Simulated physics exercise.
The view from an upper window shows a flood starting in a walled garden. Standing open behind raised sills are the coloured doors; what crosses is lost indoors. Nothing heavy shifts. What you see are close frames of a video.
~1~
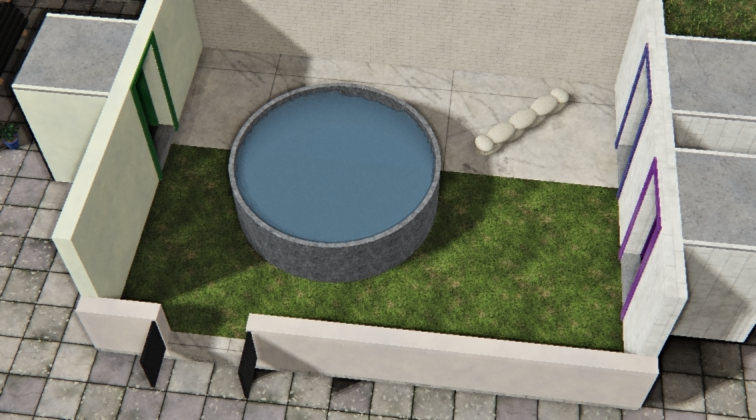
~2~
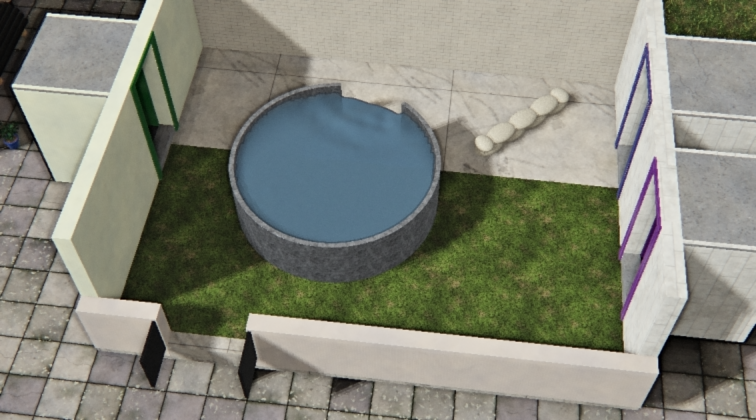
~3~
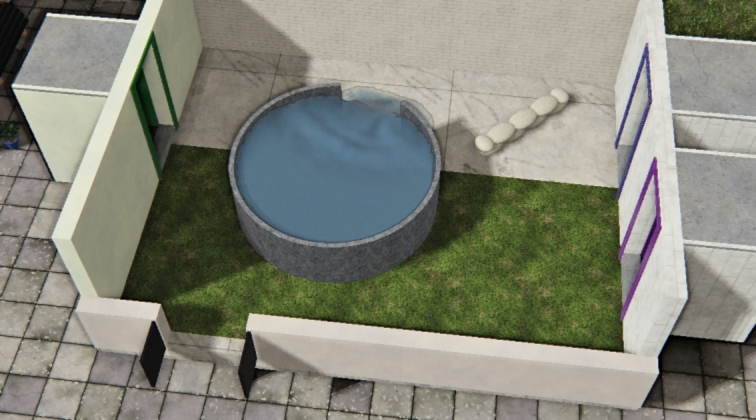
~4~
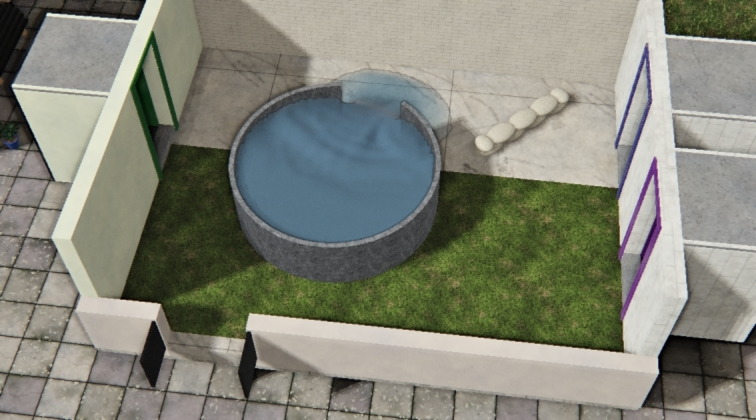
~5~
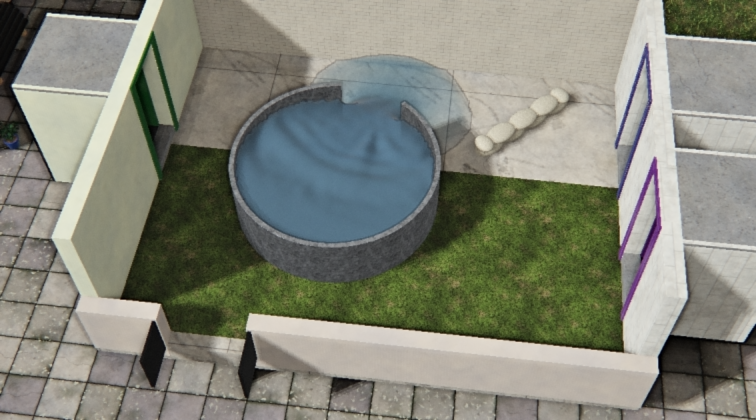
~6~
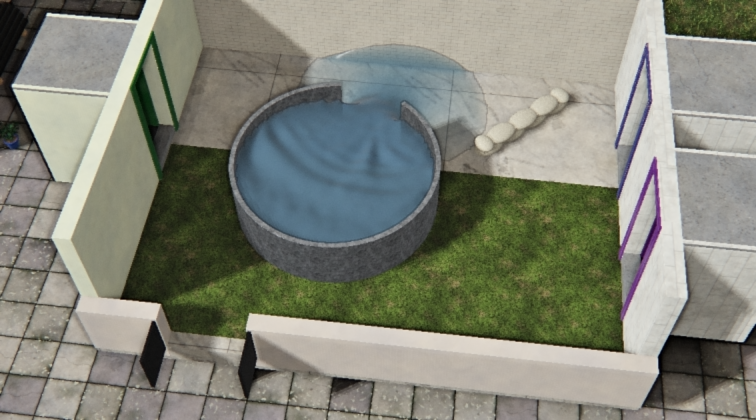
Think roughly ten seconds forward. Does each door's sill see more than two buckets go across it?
The sill of the blue door does not. The sill of the green door does not. The sill of the purple door does not.
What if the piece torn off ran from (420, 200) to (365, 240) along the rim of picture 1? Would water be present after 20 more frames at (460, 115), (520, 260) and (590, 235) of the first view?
As listed: No water, wet, awash.
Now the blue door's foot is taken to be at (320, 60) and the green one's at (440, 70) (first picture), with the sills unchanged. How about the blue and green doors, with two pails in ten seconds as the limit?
Briefly, the blue door comes in over while the green door comes in over.
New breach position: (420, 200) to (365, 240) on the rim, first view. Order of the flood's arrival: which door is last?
The door marked green comes last.
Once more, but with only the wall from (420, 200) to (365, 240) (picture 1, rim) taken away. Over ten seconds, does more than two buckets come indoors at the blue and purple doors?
Result - blue: Clears the line; purple: Clears the line.
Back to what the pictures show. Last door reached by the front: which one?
I say the door marked purple.
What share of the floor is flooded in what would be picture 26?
It works out to about 60 in a hundred.
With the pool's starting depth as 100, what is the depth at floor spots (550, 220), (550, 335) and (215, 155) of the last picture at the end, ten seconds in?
Respectively near 16, 18 and 12 per cent.
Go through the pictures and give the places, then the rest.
The round pool at (335, 163) is whole and still, in the first picture.
The front is at a hidden place, out from the gap on the round pool's far side, in the second picture.
The front is at (428, 119), out from the gap on the round pool's far side, in the third picture.
The front is at (377, 72), out from the gap on the round pool's far side, in the fourth picture.
Water pours out on the round pool's far side and has run to (441, 70), in the fifth picture.
Water pours out on the round pool's far side and has run to (469, 72), in the sixth picture.
A moment on, water covers 20 % of the floor; the blue door not reached, the green door not reached, the purple door not reached.
Next, water covers 35 % of the floor; the blue door wet at the sill, nothing in, the green door not reached, the purple door not reached.
Then, water covers 60 % of the floor; the blue door wet at the sill, nothing in, the green door wet at the sill, nothing in, the purple door wet at the sill, nothing in.
Later, water covers 95 % of the floor; the blue door wet at the sill, nothing in, the green door wet at the sill, nothing in, the purple door wet at the sill, nothing in.
In the end, water covers 95 % of the floor; the blue door wet at the sill, nothing in, the green door wet at the sill, nothing in, the purple door wet at the sill, nothing in.
